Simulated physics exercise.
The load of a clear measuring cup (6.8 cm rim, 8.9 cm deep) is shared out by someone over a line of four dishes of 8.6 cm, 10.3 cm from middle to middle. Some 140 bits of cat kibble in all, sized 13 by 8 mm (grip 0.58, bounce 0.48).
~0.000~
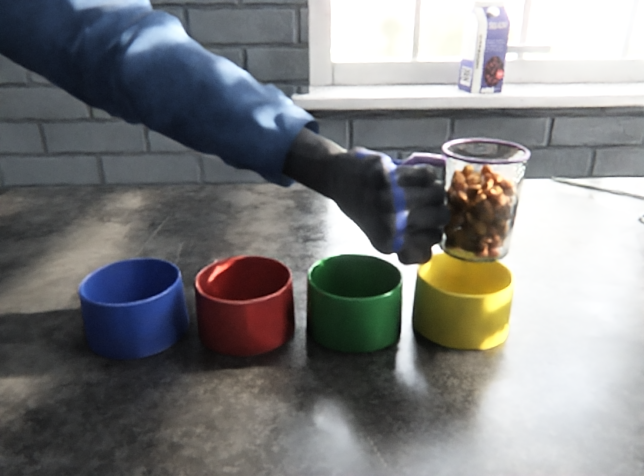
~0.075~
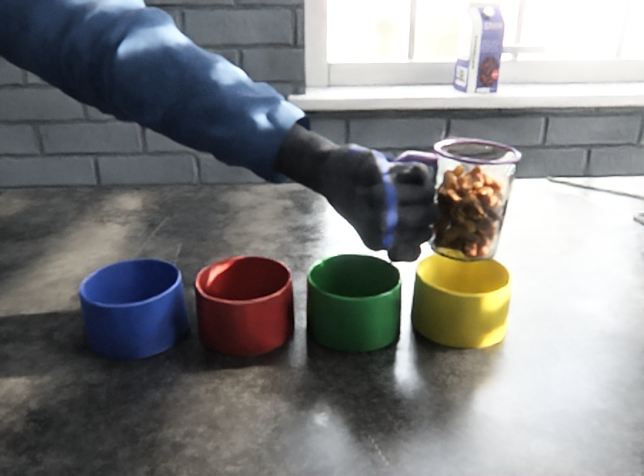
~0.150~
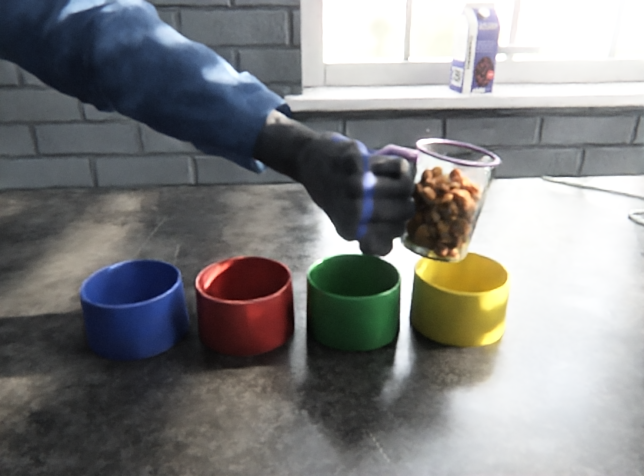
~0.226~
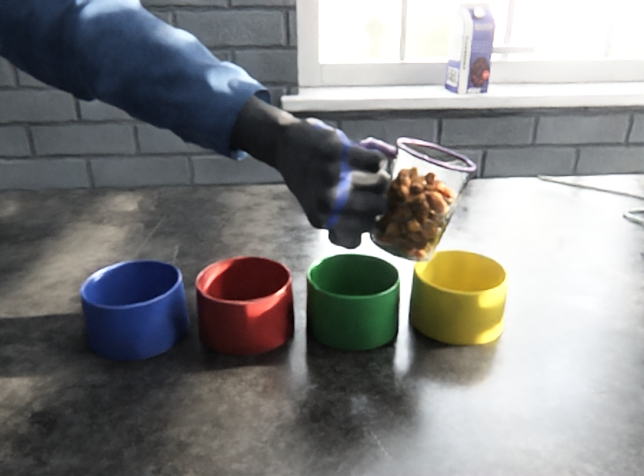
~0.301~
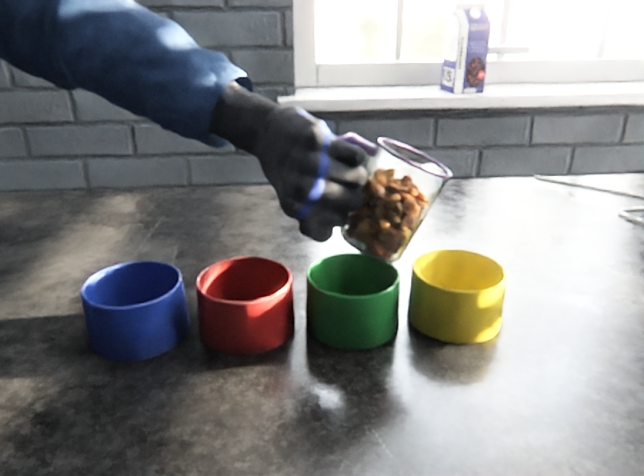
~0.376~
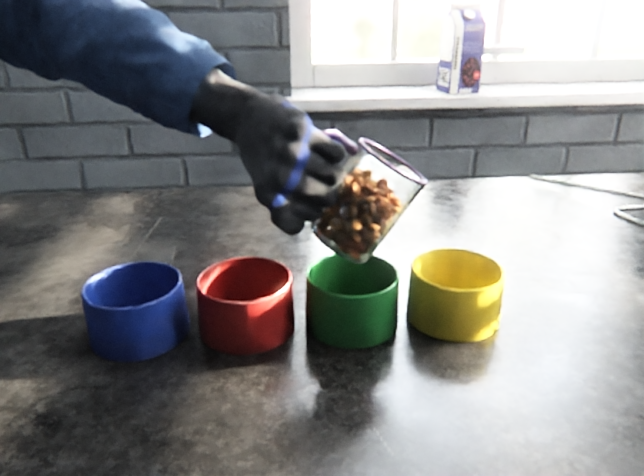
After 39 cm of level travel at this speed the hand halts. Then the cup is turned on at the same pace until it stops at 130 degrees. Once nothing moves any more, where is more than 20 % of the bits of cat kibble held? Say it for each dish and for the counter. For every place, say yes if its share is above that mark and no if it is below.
Red: No, blue: Yes, green: No, yellow: No, counter: Yes.
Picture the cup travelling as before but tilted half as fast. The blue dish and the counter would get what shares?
Result - blue dish: 70; counter: 30.
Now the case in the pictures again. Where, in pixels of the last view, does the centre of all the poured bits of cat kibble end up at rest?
I'd say roughly (100, 325).
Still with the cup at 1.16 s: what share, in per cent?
It comes to about 95 percent.
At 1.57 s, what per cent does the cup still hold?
Approx. 15 % - an estimate.
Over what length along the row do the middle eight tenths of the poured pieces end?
I'd put it near 10 cm.
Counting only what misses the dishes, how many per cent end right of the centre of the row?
It's close to 0 in a hundred.
After 0.85 s, tilt 79 degrees; cup holds 100 %.
Then, at 1.16 s, tilt 110 degrees; cup holds 95 %.
Then, at 1.57 s, tilt 130 degrees; cup holds 15 %, blue 35 %.
By 2.4 s all is still; red 0 %, blue 40 %, green 0 %, yellow 0 %, counter 55 %.
